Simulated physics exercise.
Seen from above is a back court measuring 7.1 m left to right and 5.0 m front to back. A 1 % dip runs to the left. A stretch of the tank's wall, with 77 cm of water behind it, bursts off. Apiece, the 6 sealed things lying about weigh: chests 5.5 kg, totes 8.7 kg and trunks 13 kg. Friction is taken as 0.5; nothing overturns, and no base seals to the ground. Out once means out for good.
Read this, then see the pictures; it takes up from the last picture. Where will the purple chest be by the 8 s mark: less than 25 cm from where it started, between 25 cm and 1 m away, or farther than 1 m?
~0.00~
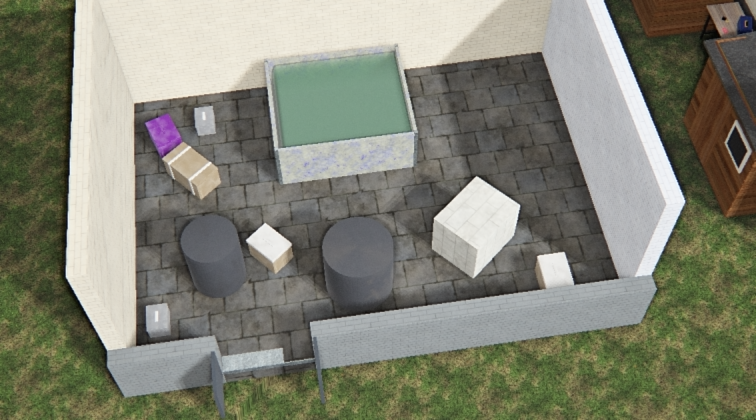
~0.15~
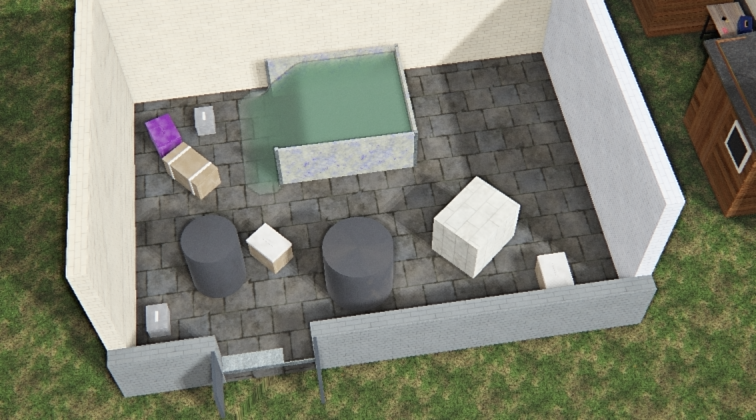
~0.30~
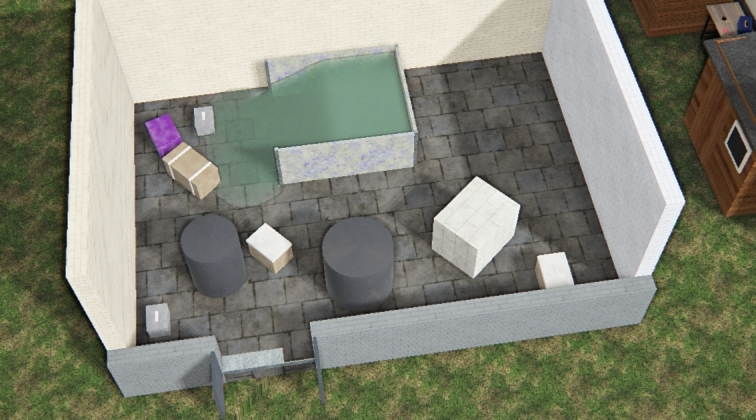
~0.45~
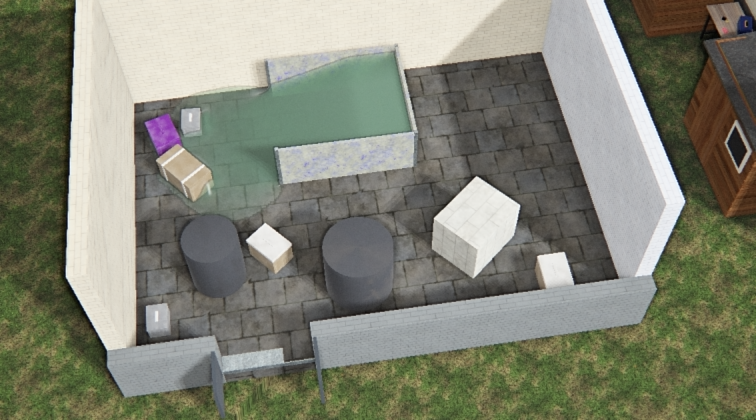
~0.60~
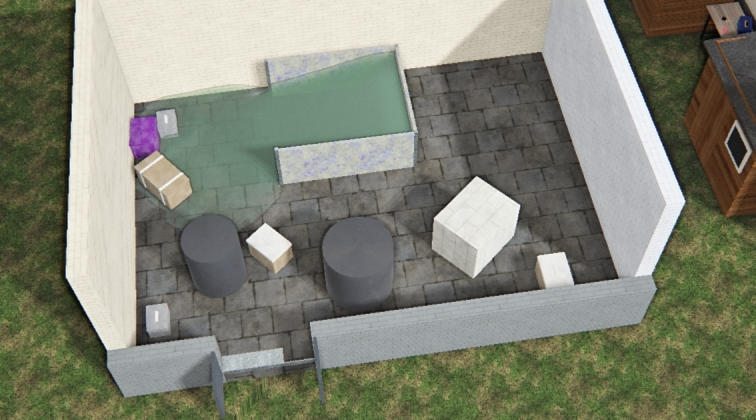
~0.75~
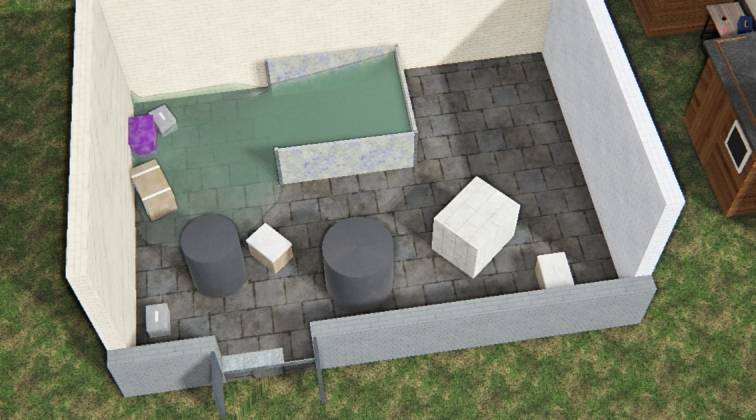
The purple chest ends up beyond 1 m.
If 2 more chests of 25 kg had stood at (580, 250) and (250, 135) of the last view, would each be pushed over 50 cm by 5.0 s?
Below the mark, beyond the mark.
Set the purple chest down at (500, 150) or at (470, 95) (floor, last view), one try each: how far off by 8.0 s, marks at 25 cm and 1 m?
Outcomes in order: It is taken a long way; it sits still.
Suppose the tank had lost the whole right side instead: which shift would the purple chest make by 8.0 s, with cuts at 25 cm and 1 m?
The answer: The purple chest slips a moderate way.
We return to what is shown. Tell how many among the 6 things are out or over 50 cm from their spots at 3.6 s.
By that time the total stands at 4.
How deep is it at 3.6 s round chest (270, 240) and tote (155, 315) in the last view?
I'd put it at 9 cm and 8 cm respectively.
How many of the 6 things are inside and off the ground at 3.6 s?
That would be 4 of them.
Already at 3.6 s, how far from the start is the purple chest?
80 cm, give or take.
After 1.6 s the purple chest is near (135, 109), 0.3 m from its start, afloat; 0 of 6 are out; 3 afloat.
After 3.6 s the purple chest is near (193, 148), 0.8 m from its start, afloat; 0 of 6 are out; 4 afloat.
After 5.6 s the purple chest is near (226, 206), 2.0 m from its start, afloat; 0 of 6 are out; 4 afloat.
After 8.0 s the purple chest is near (289, 226), 2.9 m from its start, afloat; 0 of 6 are out; 5 afloat.
